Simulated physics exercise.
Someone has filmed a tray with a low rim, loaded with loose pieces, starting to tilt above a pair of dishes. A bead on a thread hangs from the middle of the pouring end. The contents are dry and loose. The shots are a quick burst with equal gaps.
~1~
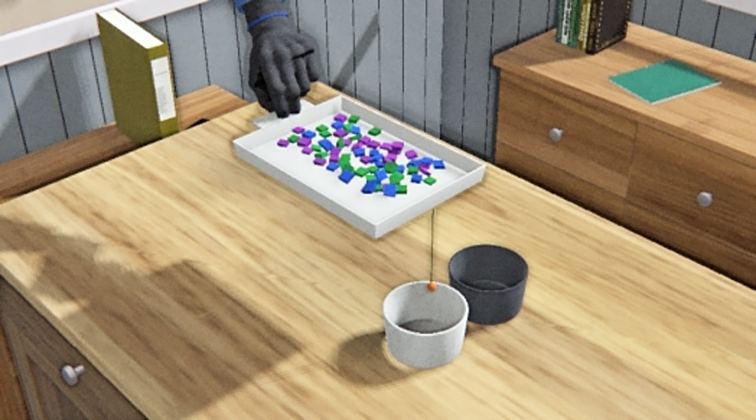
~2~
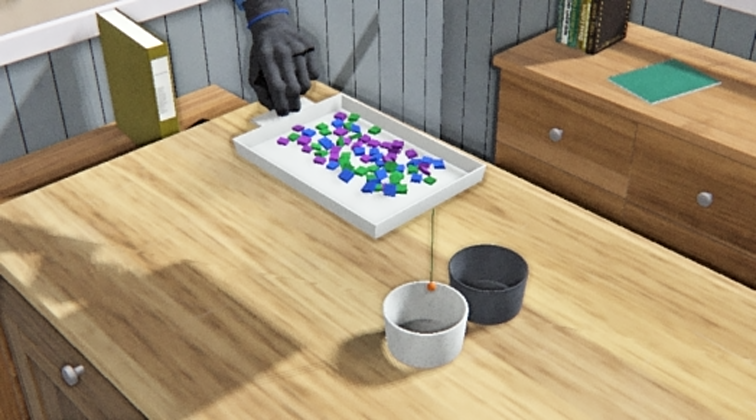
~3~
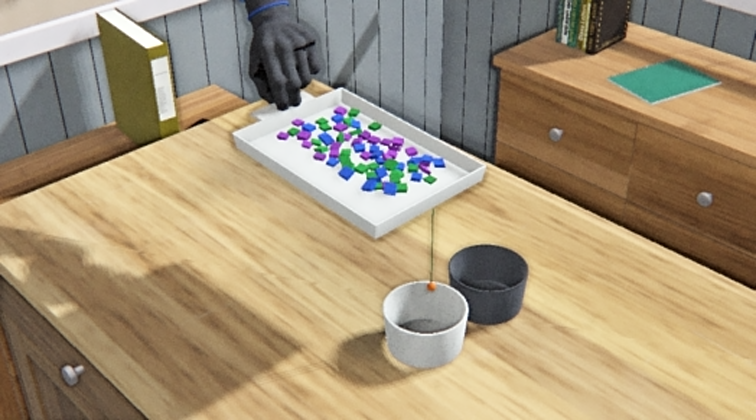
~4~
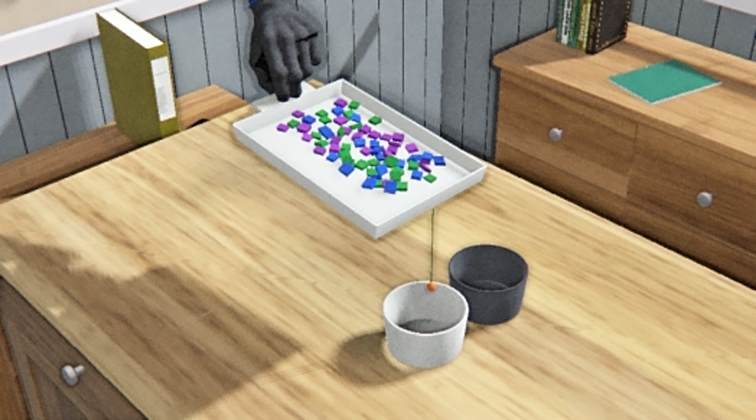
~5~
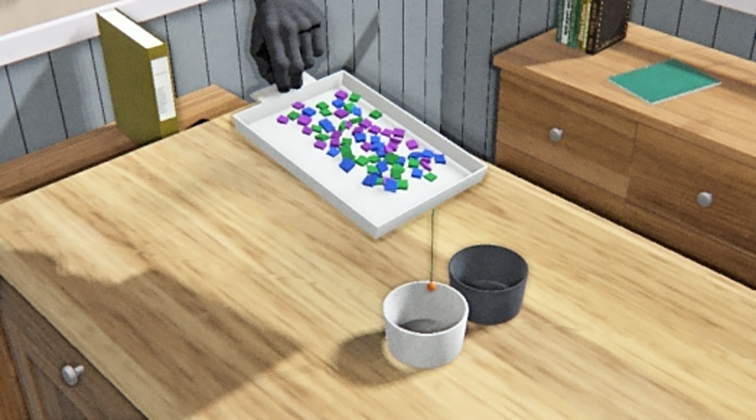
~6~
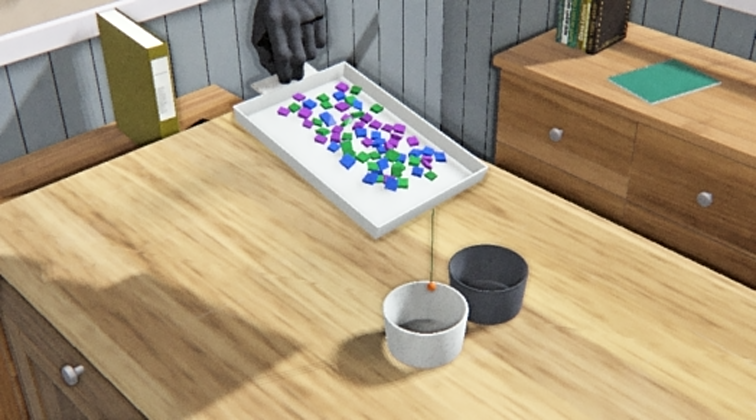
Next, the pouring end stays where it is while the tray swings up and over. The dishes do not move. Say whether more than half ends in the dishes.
They take only the smaller part between them.
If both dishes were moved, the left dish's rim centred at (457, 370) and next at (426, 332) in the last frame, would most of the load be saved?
One: Below a half. Two: Over half.
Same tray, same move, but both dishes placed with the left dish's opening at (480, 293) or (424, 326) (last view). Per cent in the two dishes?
In turn 40 and 70 in a hundred.
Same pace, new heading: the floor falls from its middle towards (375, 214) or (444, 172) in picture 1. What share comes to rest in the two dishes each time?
Roughly 30 per cent, and 90 per cent.
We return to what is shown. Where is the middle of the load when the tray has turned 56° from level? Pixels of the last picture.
Close to (430, 168).
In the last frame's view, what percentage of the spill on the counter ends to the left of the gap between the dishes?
It comes to 20 per cent or so.
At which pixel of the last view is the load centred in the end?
At about (472, 364).
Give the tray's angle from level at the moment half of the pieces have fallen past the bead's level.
At about 110°.
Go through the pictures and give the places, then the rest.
Corners of the pouring end at (376, 223) and (482, 165), level; middle of the load at (366, 160), mosaic tiles; left dish at (455, 342); right dish at (518, 300); bead on its thread at (431, 287), in the first frame.
Corners of the pouring end at (376, 223) and (482, 165), level; middle of the load at (366, 159), in the second frame.
Corners of the pouring end at (376, 223) and (483, 165), tipped barely, level across its low end; middle of the load at (366, 156), in the third frame.
Corners of the pouring end at (377, 224) and (483, 166), tipped a little, level across its low end; middle of the load at (366, 151), in the fourth frame.
Corners of the pouring end at (378, 224) and (484, 166), tipped a little, level across its low end; middle of the load at (367, 147), in the fifth frame.
Corners of the pouring end at (378, 225) and (485, 167), tipped a little, level across its low end; middle of the load at (367, 142); left dish at (455, 342); right dish at (518, 300), in the sixth frame.
Soon after the last picture, tray tipped steeply; all on the tray.
A little later, tray tipped right over; nearly all on the tray; a small part outside both; a stray few in the air.
Later still, tray tipped past a quarter turn; about a quarter in the left dish; a small part in the right dish; most outside both.
At rest, tray tipped past a quarter turn; about a quarter in the left dish; a small part in the right dish; most outside both.
